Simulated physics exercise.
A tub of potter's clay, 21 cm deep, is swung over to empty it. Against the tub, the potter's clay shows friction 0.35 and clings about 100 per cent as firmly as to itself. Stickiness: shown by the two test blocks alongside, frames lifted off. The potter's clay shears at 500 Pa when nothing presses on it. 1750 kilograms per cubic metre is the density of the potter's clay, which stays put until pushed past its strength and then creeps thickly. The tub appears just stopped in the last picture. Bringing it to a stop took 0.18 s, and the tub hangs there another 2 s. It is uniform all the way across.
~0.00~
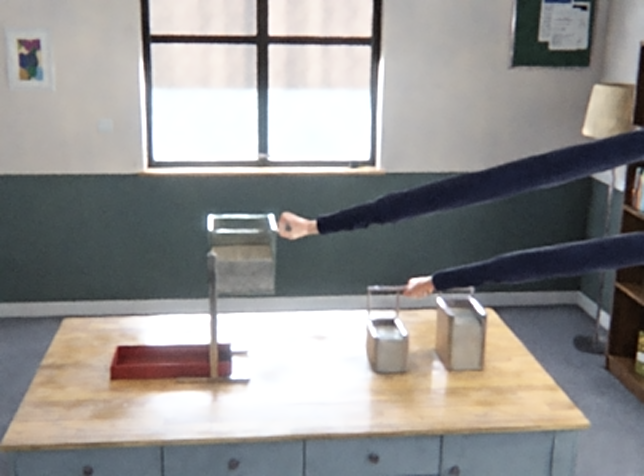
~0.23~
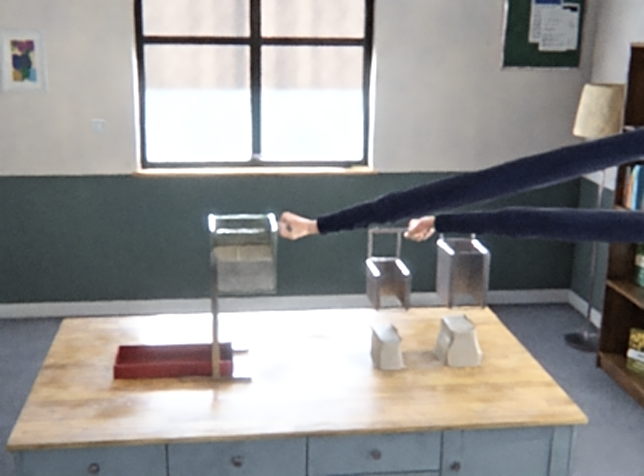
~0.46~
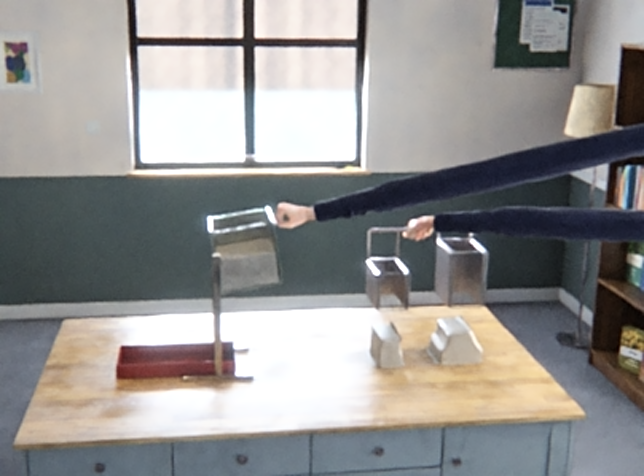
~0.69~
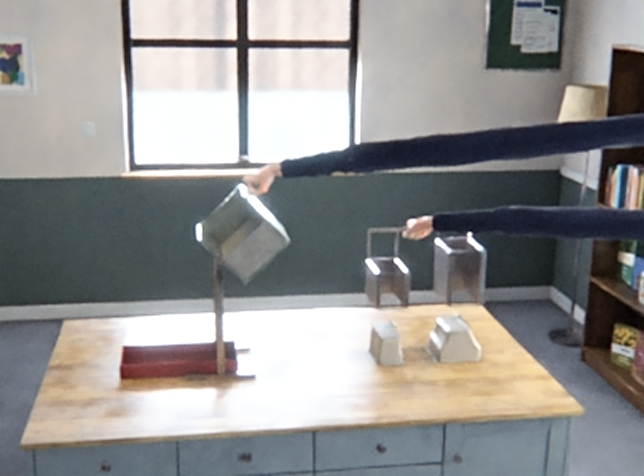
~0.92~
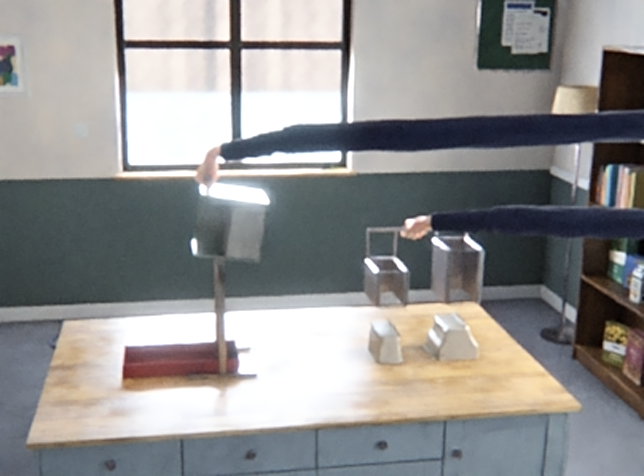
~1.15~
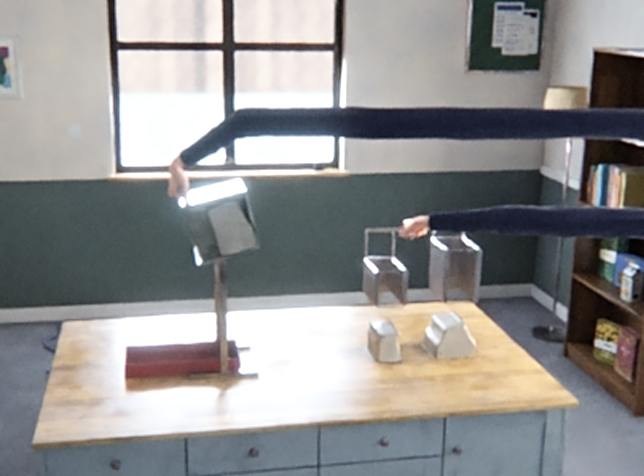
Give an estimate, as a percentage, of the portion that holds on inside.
The portion holding on inside is about 54 %.
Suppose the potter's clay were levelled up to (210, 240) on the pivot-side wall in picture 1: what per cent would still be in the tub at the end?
About 40 %.
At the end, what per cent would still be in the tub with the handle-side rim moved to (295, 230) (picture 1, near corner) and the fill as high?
That would leave about 40 % in the tub.
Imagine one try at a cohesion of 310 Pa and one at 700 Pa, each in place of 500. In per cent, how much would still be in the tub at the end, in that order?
Going in order, it's 45 % and then 55 %.
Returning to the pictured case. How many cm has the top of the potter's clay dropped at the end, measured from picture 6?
Roughly 0 cm.
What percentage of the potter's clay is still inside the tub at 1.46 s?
Around 60 per cent.
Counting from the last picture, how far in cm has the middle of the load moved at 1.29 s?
I'd estimate roughly 6 centimetres.
After 1.29 s, the tub is at 104 degrees and holds 100 %.
After 1.46 s, the tub is at 104 degrees and holds 62 %.
After 1.63 s, the tub is at 104 degrees and holds 54 %.
After 1.80 s, the tub is at 104 degrees and holds 54 %.
After 3.15 s, the tub is at 104 degrees and holds 54 %.
